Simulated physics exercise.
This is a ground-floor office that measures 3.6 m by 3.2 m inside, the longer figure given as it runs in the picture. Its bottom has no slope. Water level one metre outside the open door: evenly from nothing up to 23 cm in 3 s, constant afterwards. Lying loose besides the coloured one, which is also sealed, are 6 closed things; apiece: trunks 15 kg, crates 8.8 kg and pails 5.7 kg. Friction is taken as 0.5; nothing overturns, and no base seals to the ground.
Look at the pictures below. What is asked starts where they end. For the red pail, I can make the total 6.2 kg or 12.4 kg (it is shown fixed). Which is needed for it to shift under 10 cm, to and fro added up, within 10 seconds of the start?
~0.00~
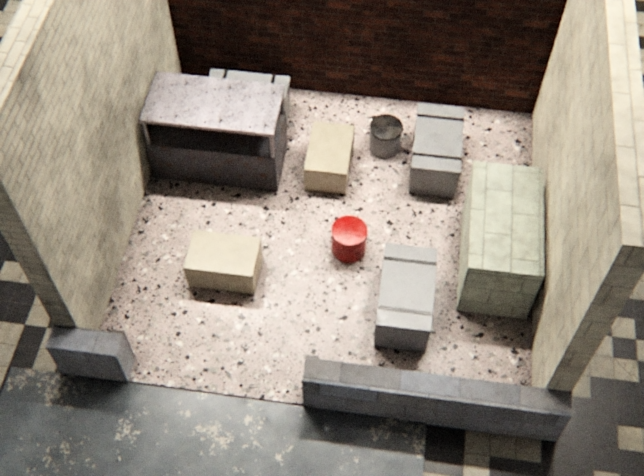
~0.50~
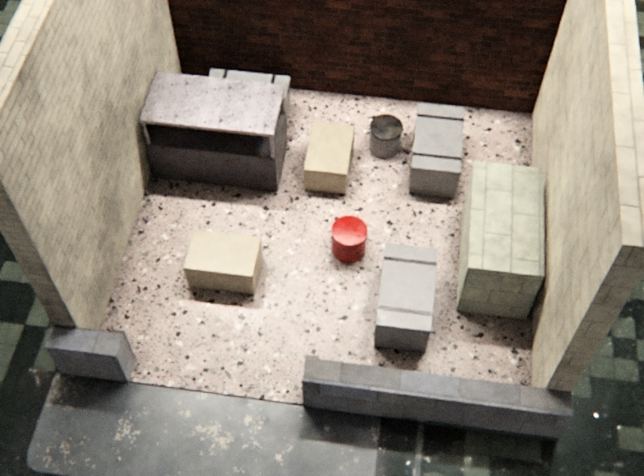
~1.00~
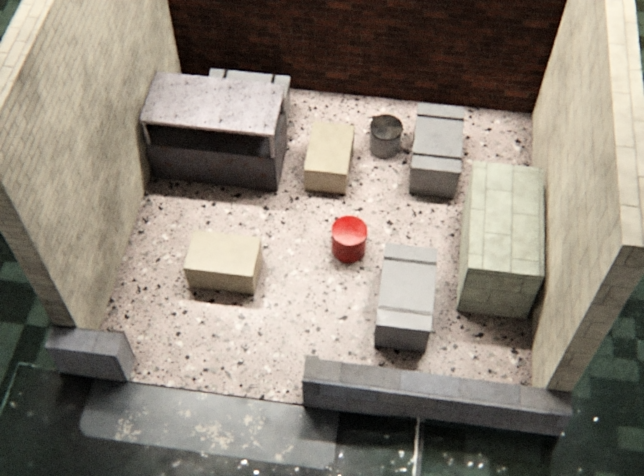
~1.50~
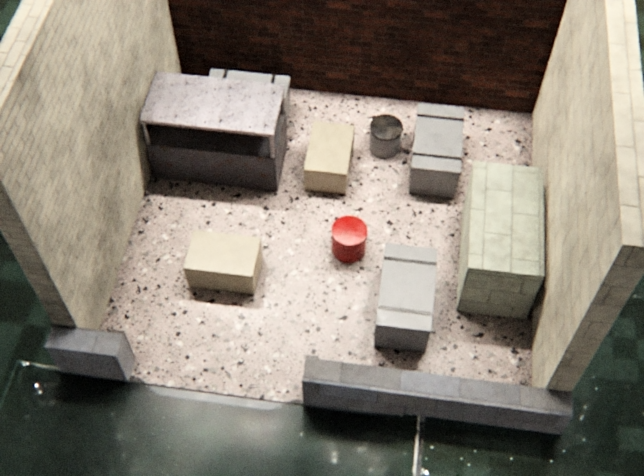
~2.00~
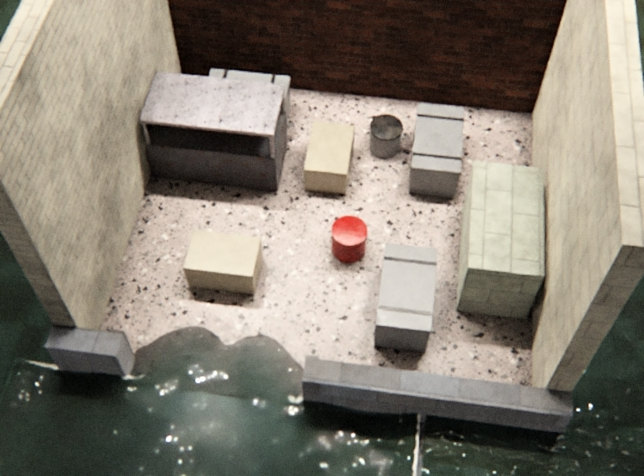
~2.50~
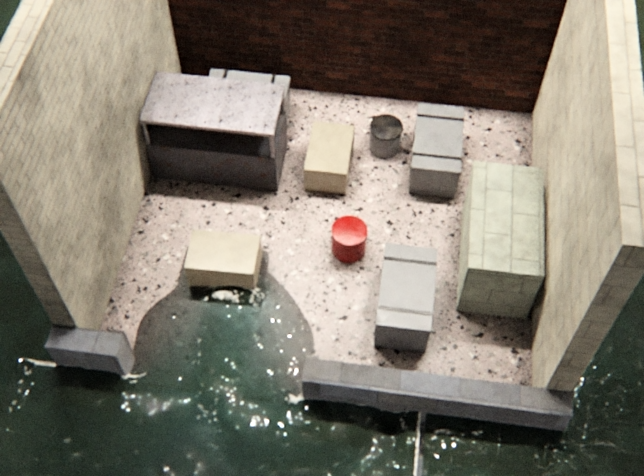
It slides too far regardless.
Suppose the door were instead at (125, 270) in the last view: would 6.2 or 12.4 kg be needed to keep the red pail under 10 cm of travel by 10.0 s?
Well, then both options come up short.
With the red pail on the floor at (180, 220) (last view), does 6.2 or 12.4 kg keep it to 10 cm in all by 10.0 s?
No load works.
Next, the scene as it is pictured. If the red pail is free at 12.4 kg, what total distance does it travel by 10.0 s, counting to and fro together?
The distance adds up to about 150 cm.
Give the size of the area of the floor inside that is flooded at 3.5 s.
I'd estimate close to 4.0 m2.
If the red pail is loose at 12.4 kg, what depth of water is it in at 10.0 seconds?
10 cm, roughly.
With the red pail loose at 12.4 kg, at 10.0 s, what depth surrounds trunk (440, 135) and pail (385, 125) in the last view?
Close to 21 and 23 centimetres.
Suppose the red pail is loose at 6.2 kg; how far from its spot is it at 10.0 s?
Shift: Roughly 140 cm.
After 3.5 s the red pail would be 0 cm from its start with 6.2 kg and 0 cm from its start with 12.4 kg; 4 cm of water round it then.
After 4.5 s the red pail would be 57 cm from its start with 6.2 kg and 9 cm from its start with 12.4 kg; 7 cm of water round it then.
After 7.0 s the red pail would be 165 cm from its start with 6.2 kg and 65 cm from its start with 12.4 kg; 10 cm of water round it then.
After 10.0 s the red pail would be 150 cm from its start with 6.2 kg and 90 cm from its start with 12.4 kg; 10 cm of water round it then.
